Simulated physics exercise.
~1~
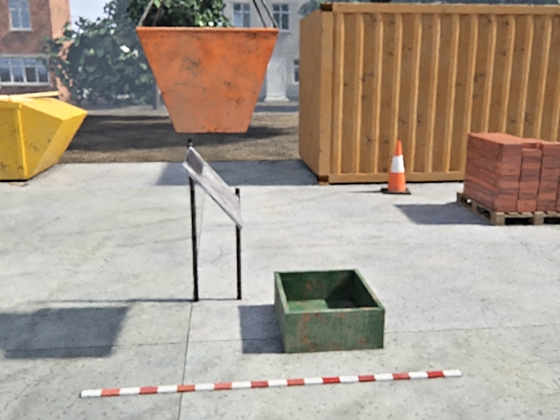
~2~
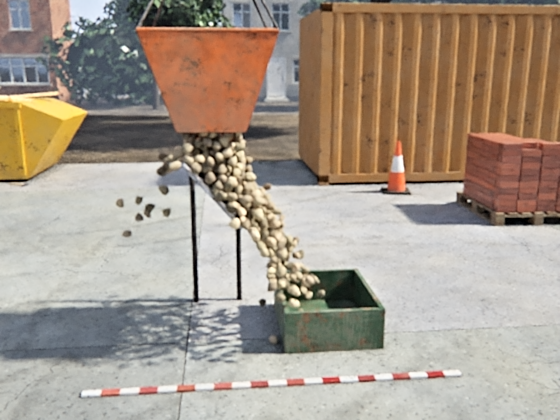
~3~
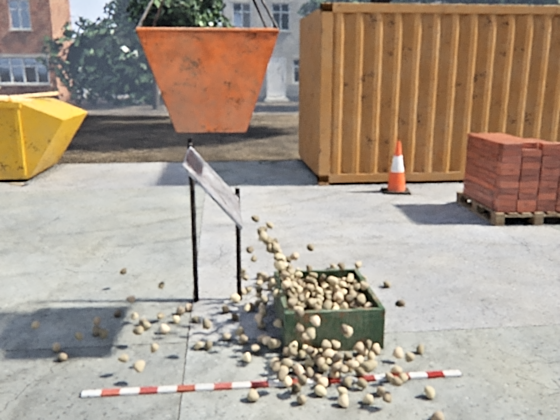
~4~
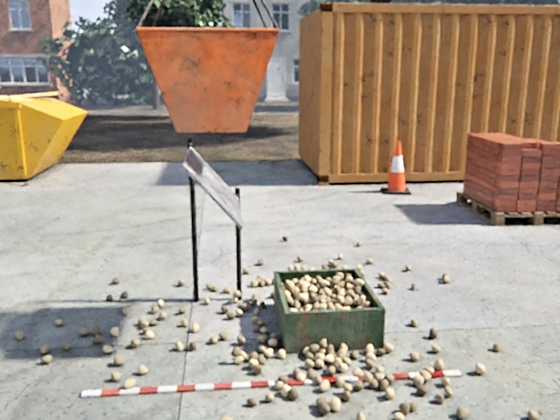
A paved yard is seen from the side, with a yellow skip at left, a tan container behind, and a traffic cone and stacked red bricks at right. An orange skip hangs still above a tilted steel sheet on dark legs, with an open green bin below to the right and a red and white striped pole in front. Pale rounded stones pour from the skip's floor, run down the steel and drop towards the bin, a few flying off left. The bin fills as others spill and bounce around it. Finally, the skip is empty, most stones lie heaped in the bin, and the rest rest scattered on the paving.
